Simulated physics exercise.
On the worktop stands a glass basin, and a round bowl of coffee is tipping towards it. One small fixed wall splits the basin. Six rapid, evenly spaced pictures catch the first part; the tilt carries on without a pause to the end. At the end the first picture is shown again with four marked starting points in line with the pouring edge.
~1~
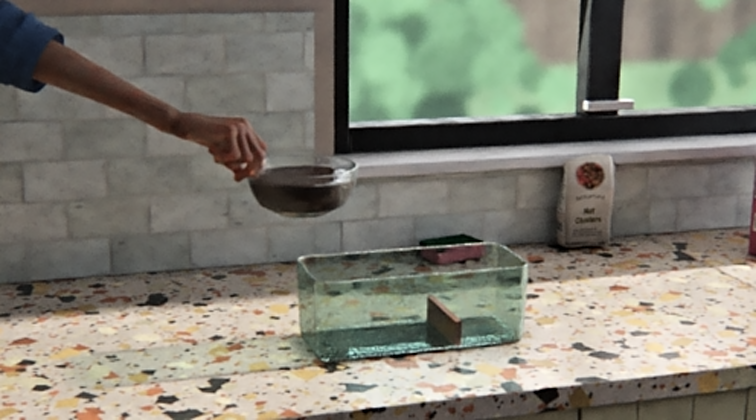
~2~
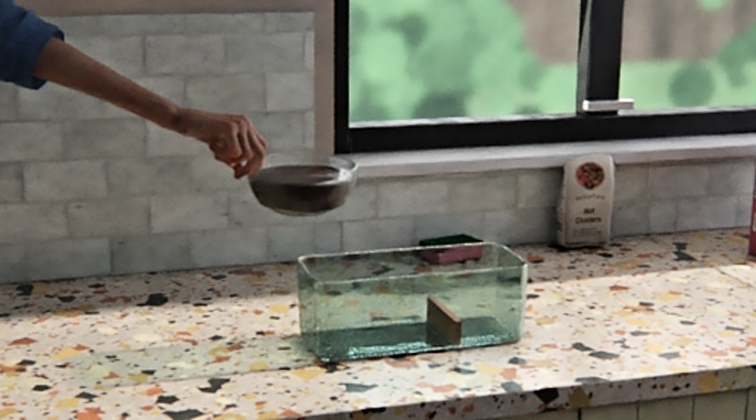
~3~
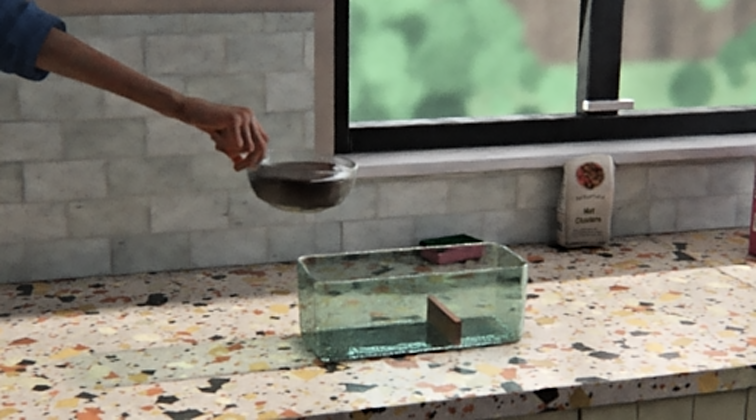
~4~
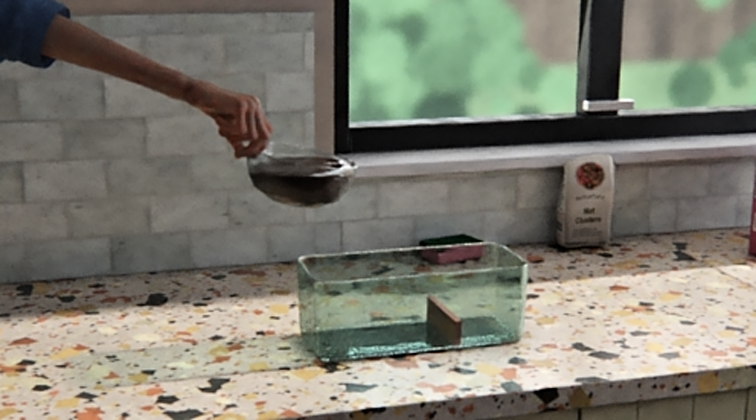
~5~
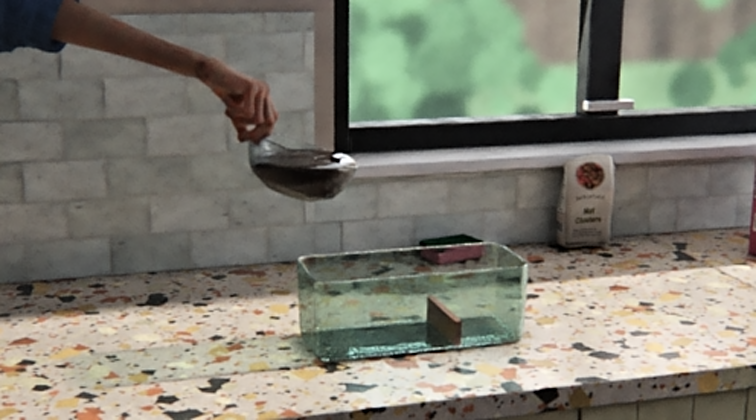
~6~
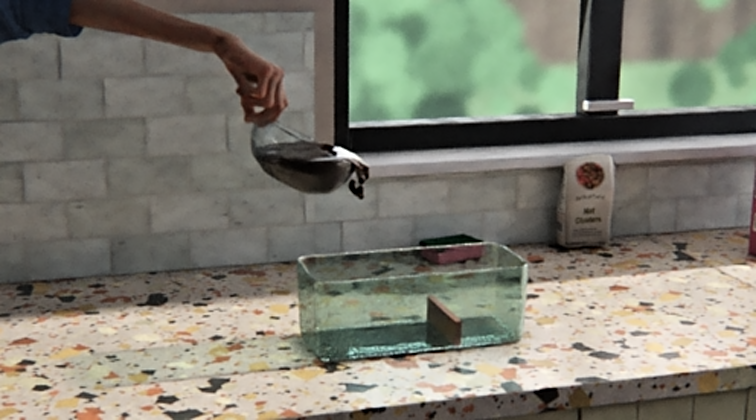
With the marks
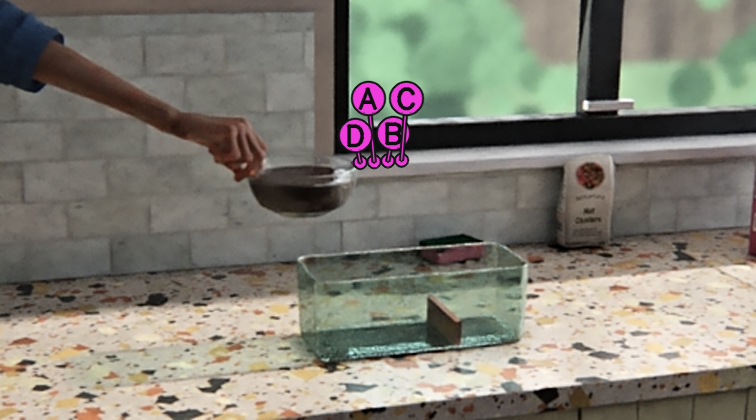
A hand held a clear round bowl of dark coffee above a glass basin on a speckled worktop, then gradually tilted it to the right until some coffee slipped over the lip.
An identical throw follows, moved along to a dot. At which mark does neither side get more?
A works best here.
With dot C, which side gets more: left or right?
More ends on the right.
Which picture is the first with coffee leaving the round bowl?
In picture 5.
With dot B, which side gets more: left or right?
More ends on the right.
On the marked copy, A at (374, 161); B at (387, 160); C at (401, 160); D at (360, 162).
With A, about 48 % ends left of the wall and 51 % right of it.
With B, about 26 % ends left of the wall and 73 % right of it.
With C, about 19 % ends left of the wall and 80 % right of it.
With D, about 78 % ends left of the wall and 20 % right of it.
